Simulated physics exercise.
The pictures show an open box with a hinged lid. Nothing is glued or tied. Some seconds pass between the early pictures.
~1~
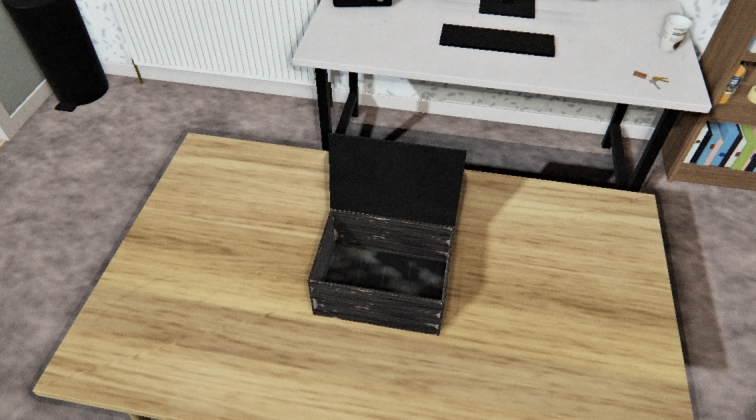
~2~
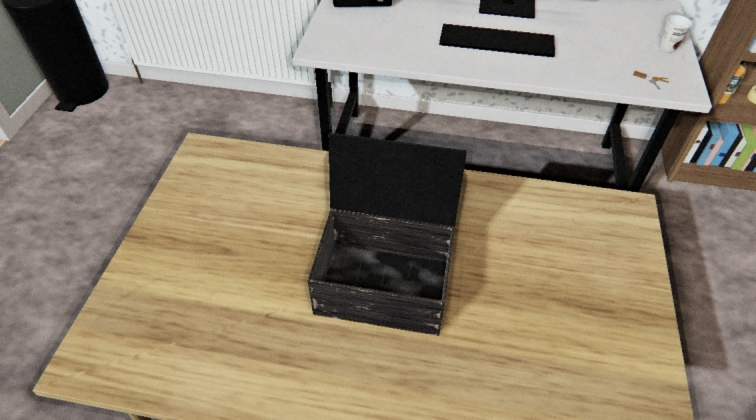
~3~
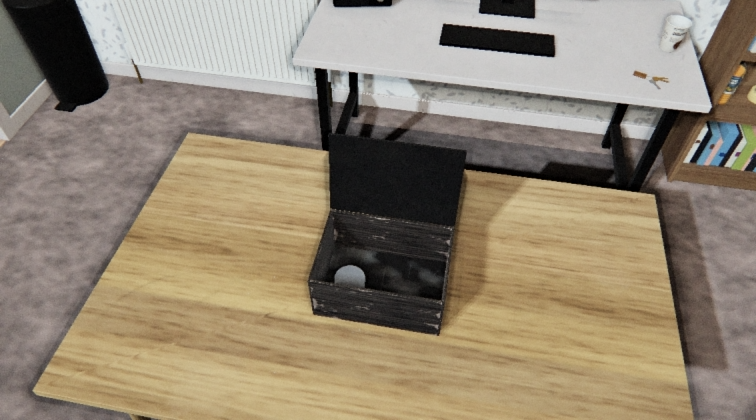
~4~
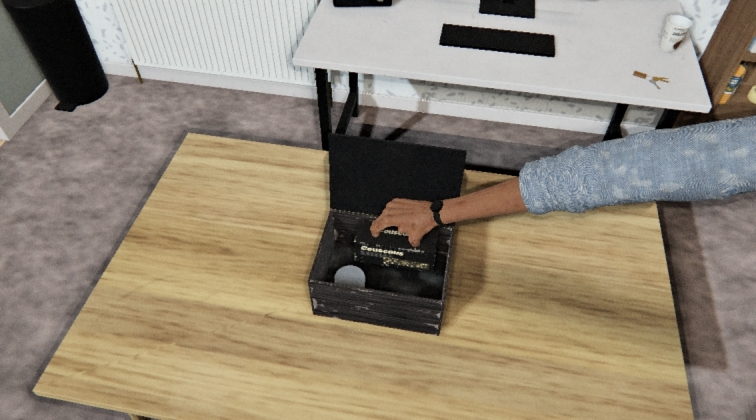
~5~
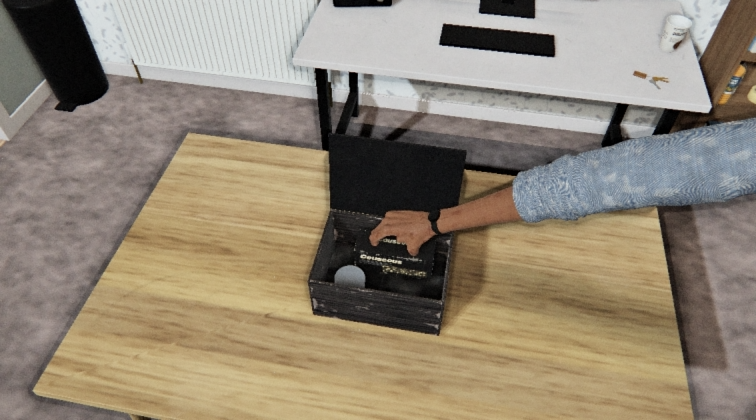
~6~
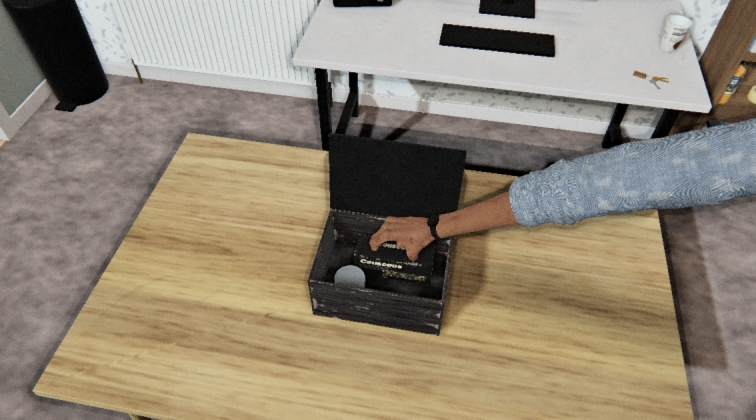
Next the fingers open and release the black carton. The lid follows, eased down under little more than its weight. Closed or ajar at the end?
In the end the lid shuts flat.
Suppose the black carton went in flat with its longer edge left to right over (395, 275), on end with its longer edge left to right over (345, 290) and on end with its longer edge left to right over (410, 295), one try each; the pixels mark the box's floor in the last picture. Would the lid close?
First try: It shuts flat; second try: It stays ajar; third try: It will not close.
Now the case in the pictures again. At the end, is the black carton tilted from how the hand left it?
It stays as placed.
Then, 1.10 s later than the last frame, lid starting down.
Then, 1.60 s later than the last frame, lid 60° above the rim.
Then, 1.90 s later than the last frame, lid 38° above the rim.
Then, 2.20 s later than the last frame, lid 13° above the rim.
When it is over, lid shut; both as before. End places, in pixels of the last picture, black carton near (395, 260).
